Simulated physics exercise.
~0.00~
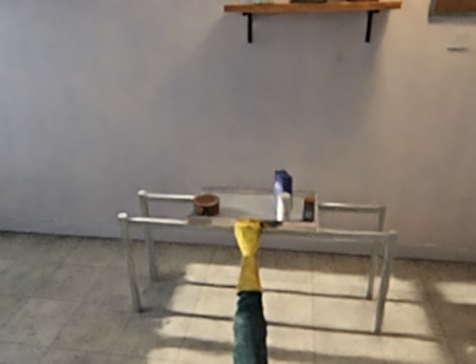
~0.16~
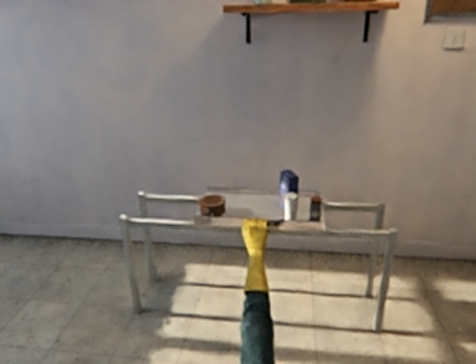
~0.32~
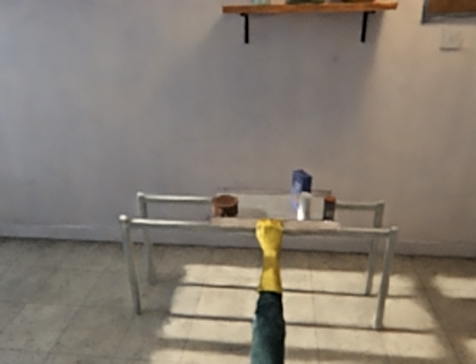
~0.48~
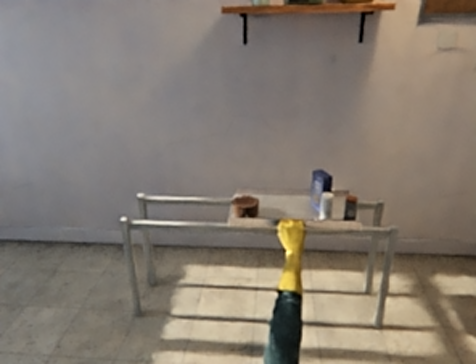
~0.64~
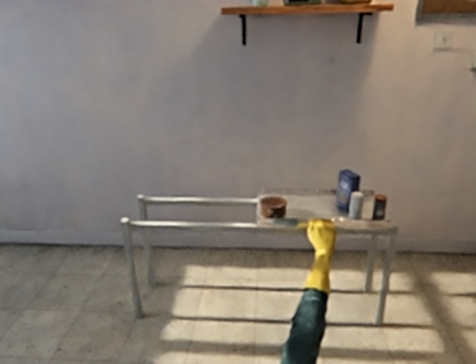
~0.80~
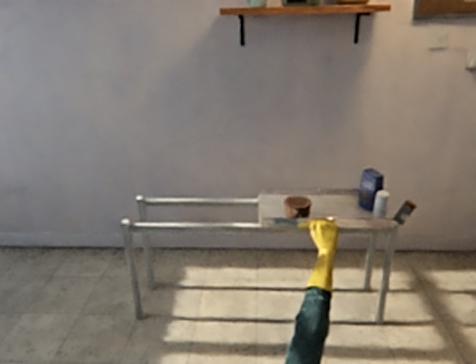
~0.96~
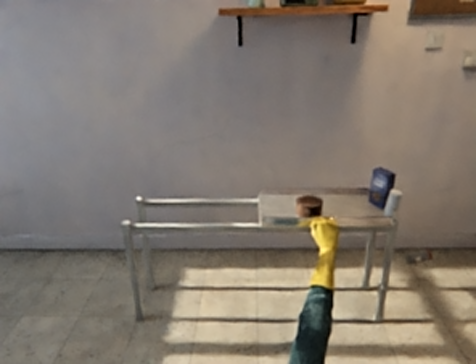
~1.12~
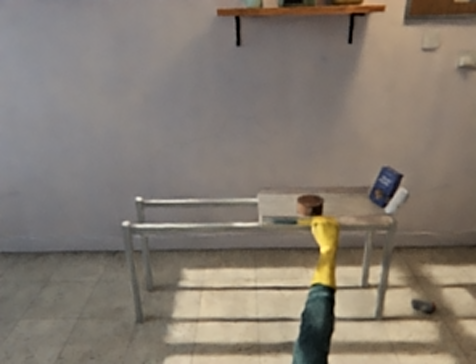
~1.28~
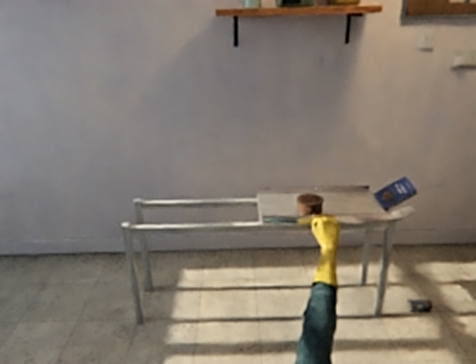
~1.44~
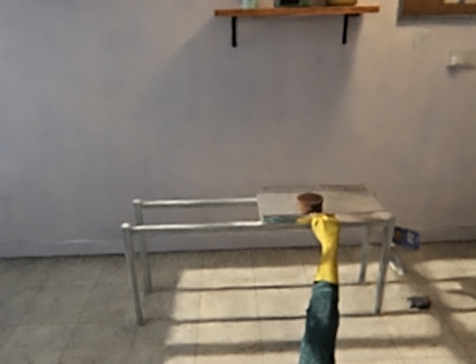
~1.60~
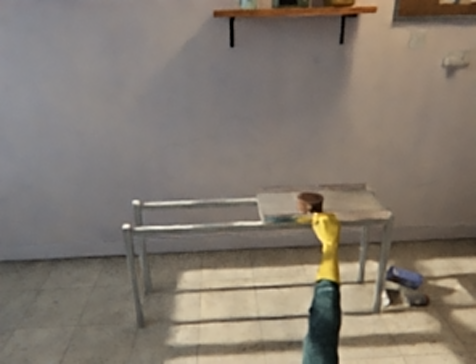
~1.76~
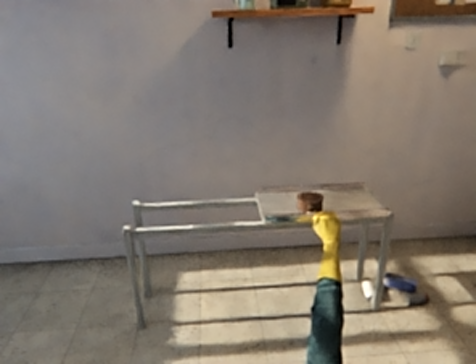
Yellow-gloved hand sliding a tray right along metal rails until it stops, three containers toppling to the floor, brown tub staying aboard.
